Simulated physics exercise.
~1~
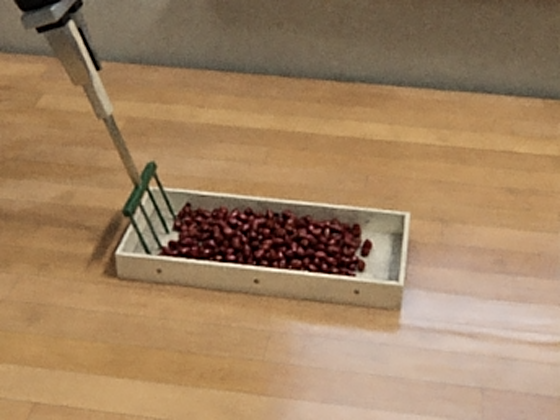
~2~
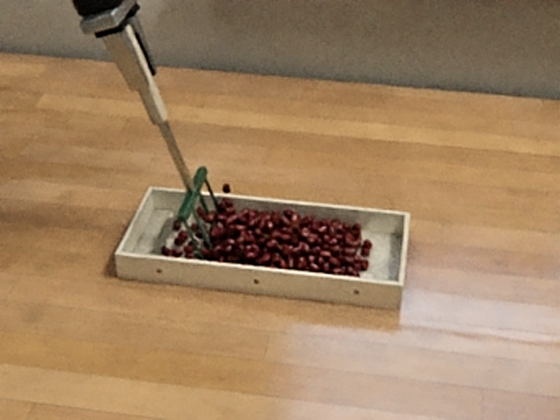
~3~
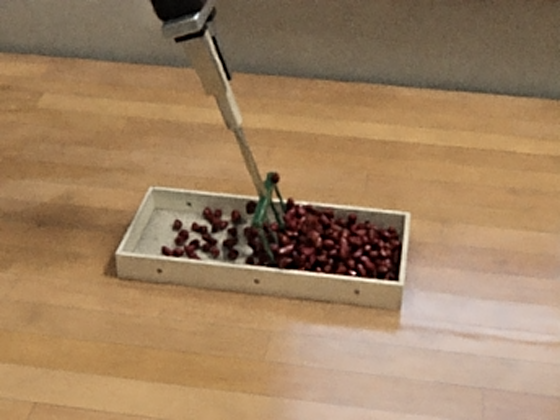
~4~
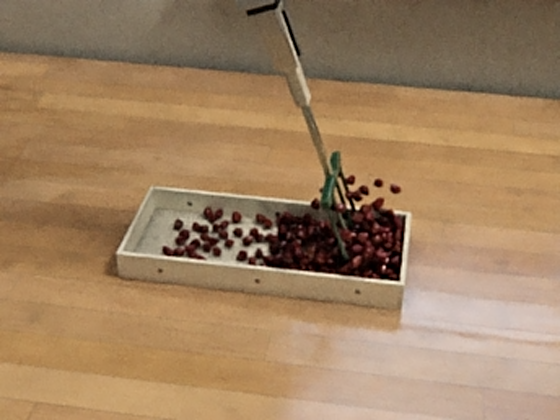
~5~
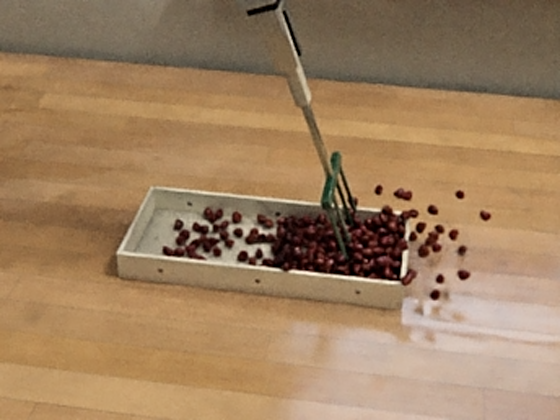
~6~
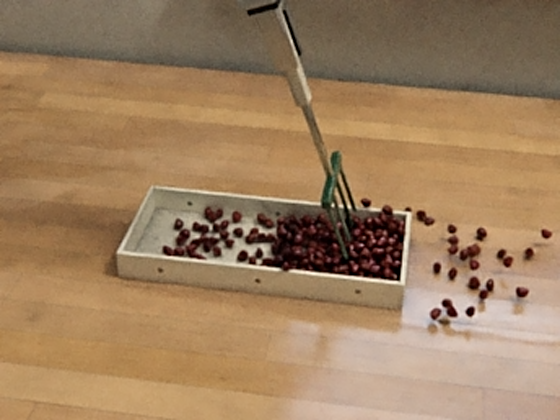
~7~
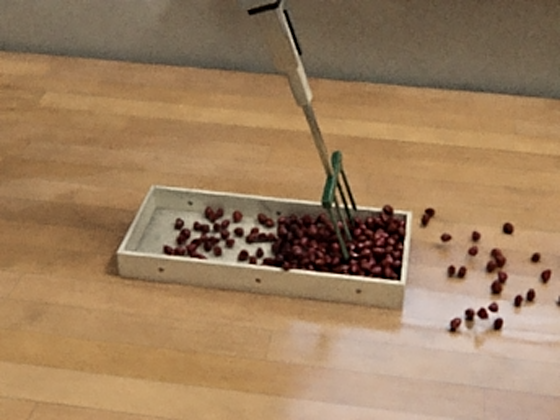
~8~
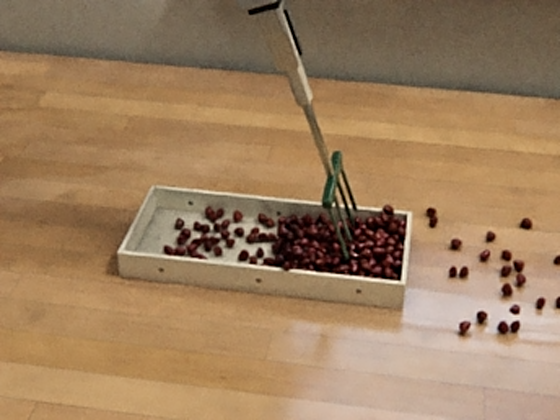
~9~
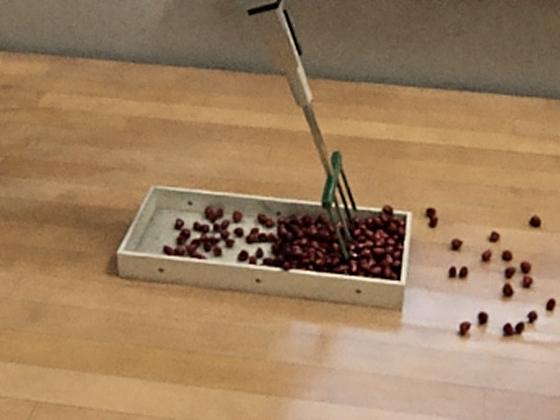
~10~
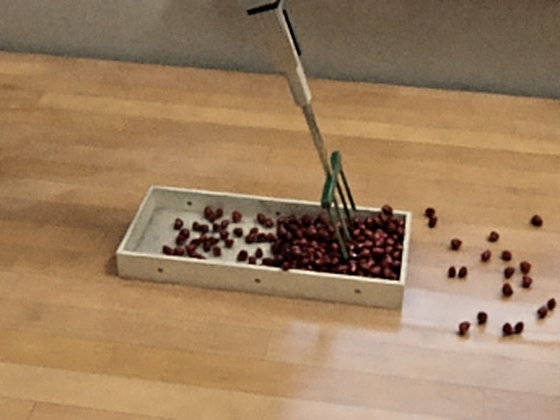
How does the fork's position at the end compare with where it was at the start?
The fork started at the left end of the trough, and at the end it stood in the piled beans near the right end.
